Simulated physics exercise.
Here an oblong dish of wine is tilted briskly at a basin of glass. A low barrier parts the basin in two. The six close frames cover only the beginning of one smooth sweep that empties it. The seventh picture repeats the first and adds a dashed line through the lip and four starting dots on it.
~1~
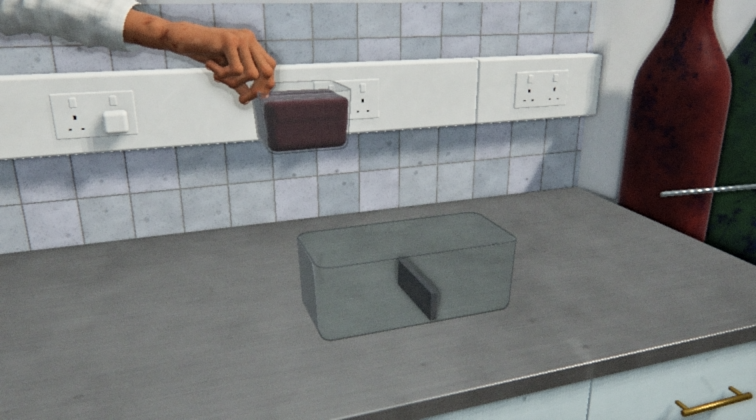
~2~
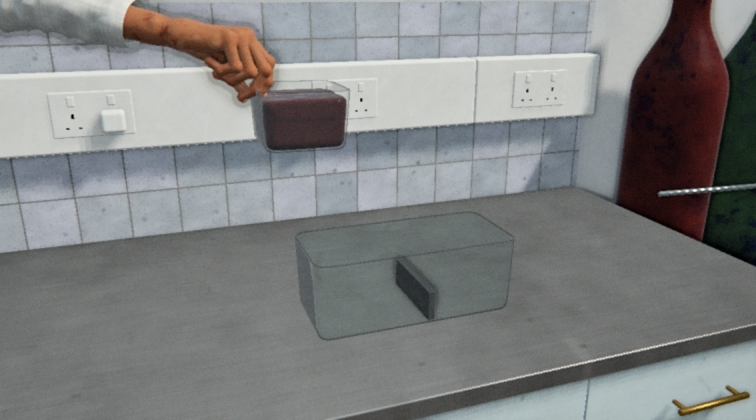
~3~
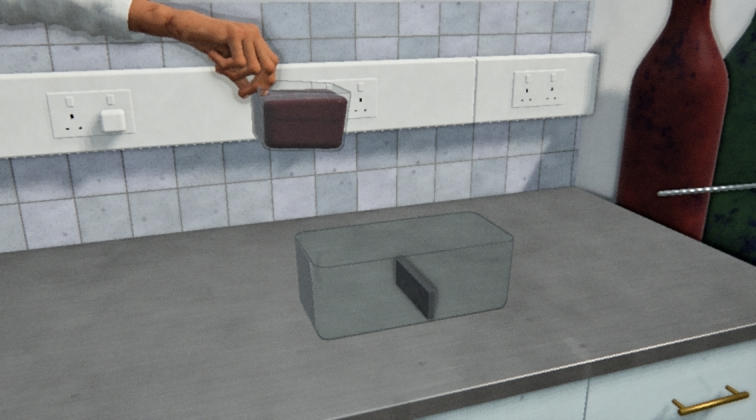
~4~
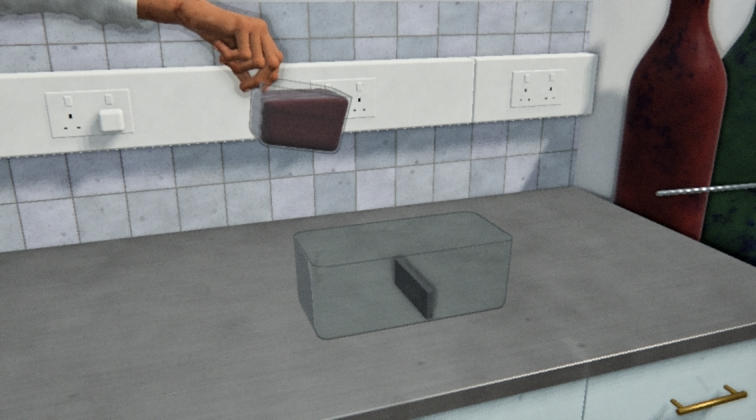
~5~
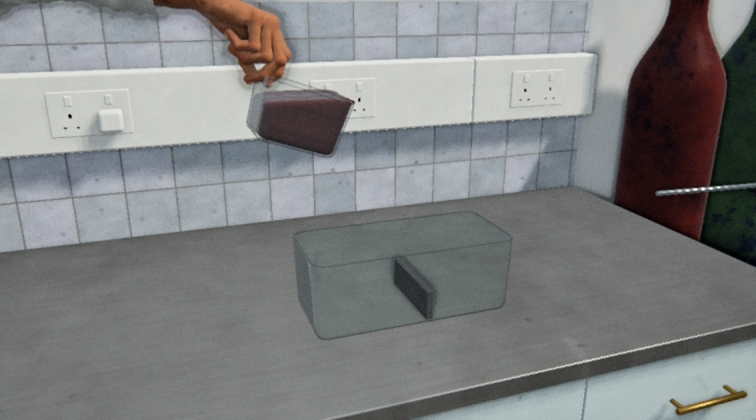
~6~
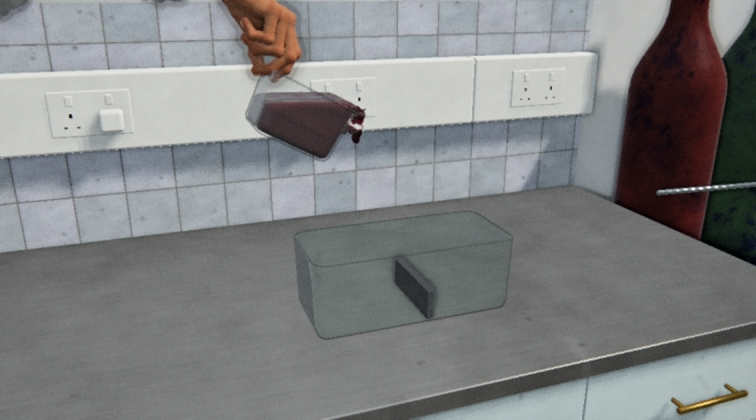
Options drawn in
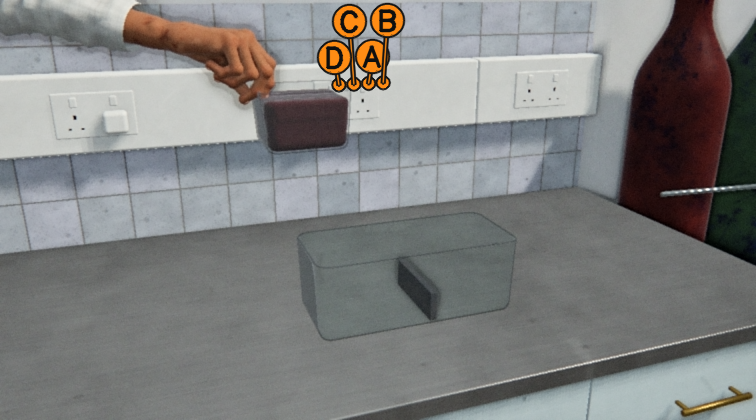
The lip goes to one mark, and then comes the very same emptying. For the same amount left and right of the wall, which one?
Use spot C.
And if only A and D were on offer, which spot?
It is A.
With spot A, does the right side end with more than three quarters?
No, it does not.
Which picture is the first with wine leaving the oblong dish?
In picture 5.
On the marked copy, A at (368, 83); B at (383, 82); C at (353, 84); D at (338, 84).
With A, about 33 % ends left of the wall and 66 % right of it.
With B, about 23 % ends left of the wall and 75 % right of it.
With C, about 50 % ends left of the wall and 49 % right of it.
With D, about 87 % ends left of the wall and 12 % right of it.
